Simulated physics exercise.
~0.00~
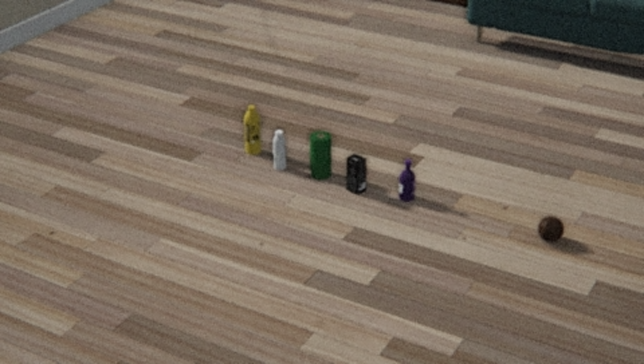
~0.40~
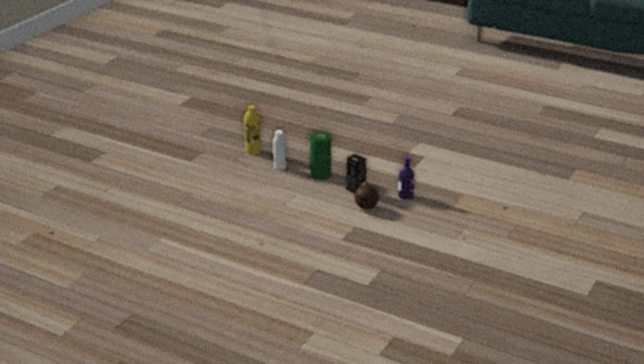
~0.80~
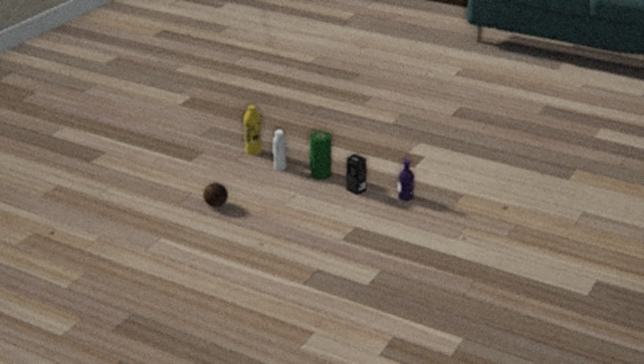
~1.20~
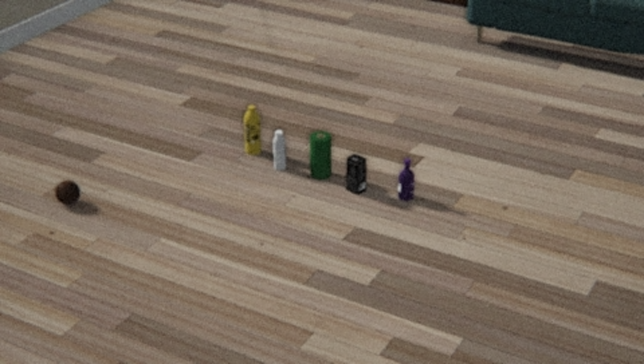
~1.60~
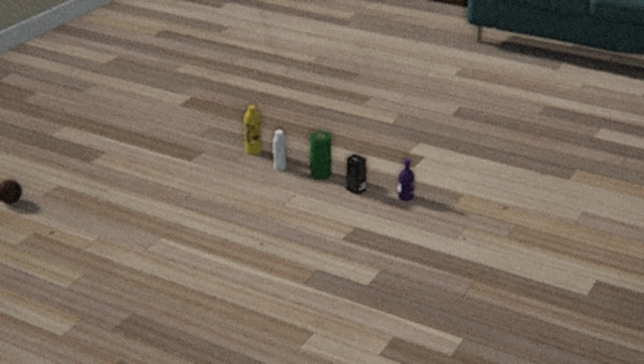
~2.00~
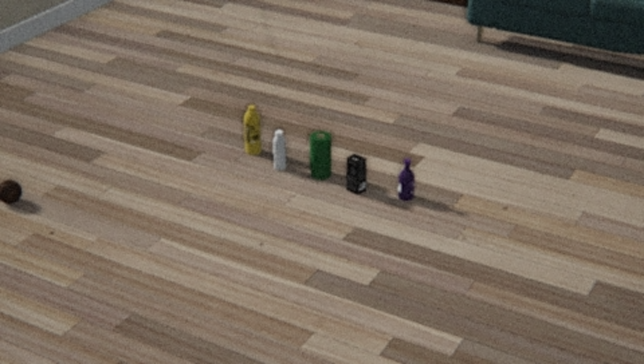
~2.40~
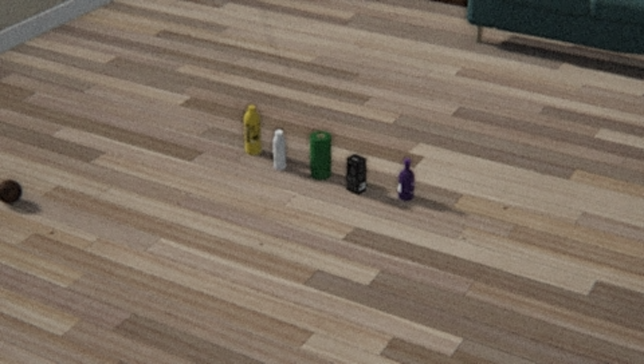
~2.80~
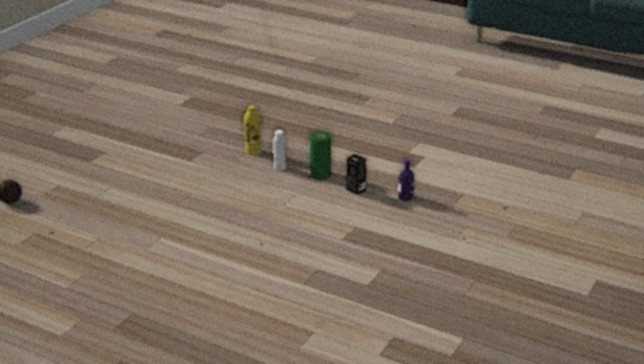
A teal sofa stands at the upper right edge of a wide wood-plank floor, seen from above at an angle by a still camera. Near the middle, five small objects form a slanting row, with a yellow bottle at the left, then a white bottle, a green roll, a black carton and a purple bottle at the right. A brown ball starts to the right of them and rolls left, passing just in front of the black carton. It continues across the open floor toward the left edge. There it comes to rest, and all five objects remain standing in their row.
